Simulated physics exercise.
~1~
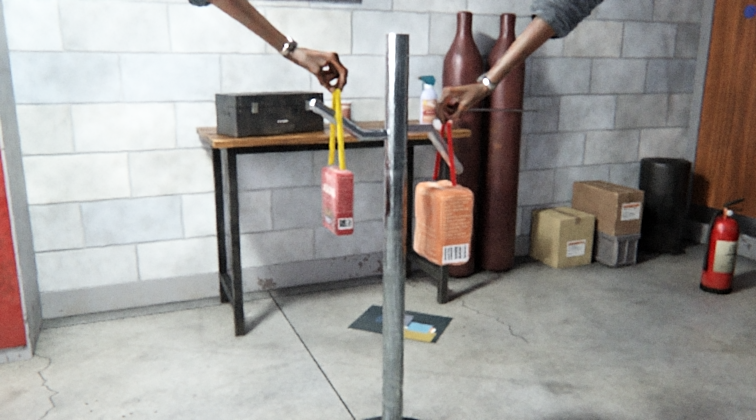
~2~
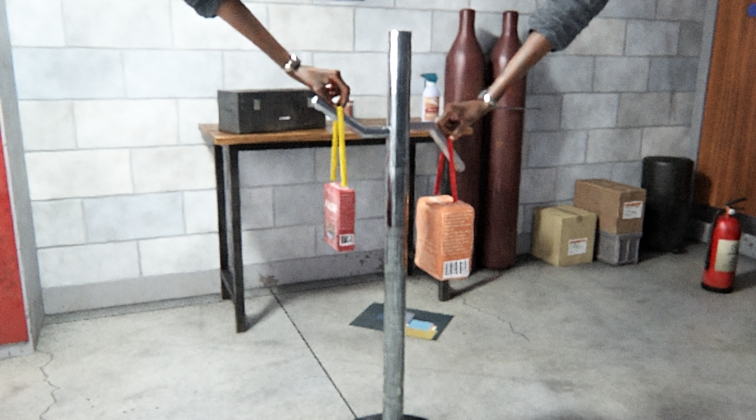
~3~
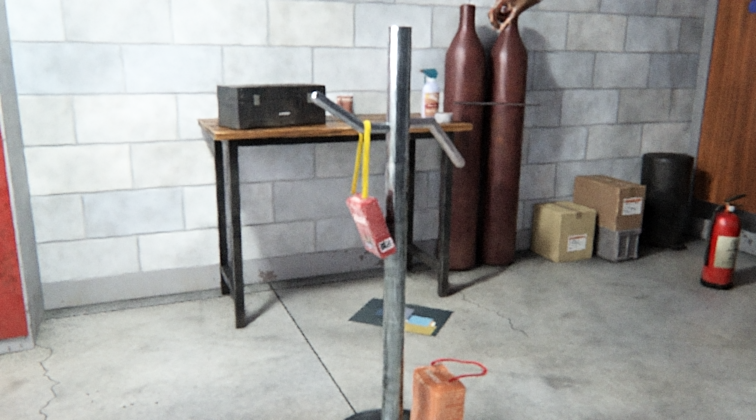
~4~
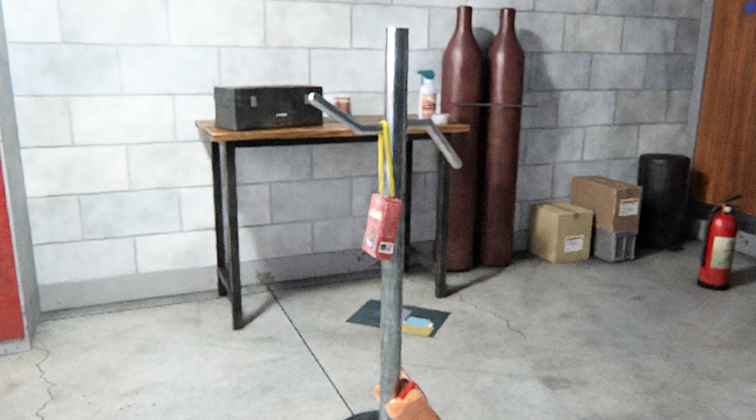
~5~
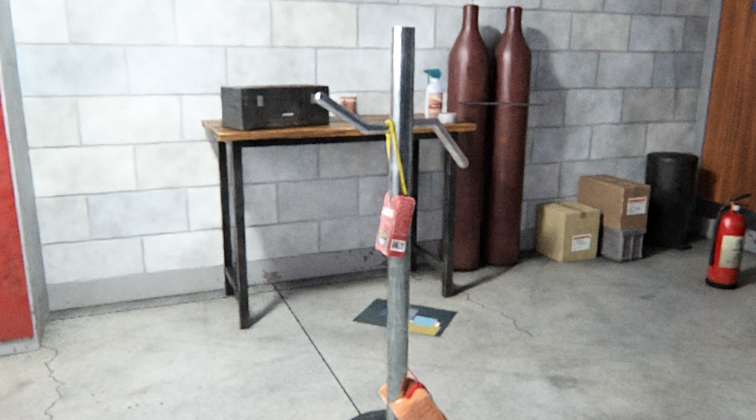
Orange sack dropping from a metal stand to the floor after hands let go, while the red pouch stays hanging by its yellow loop.
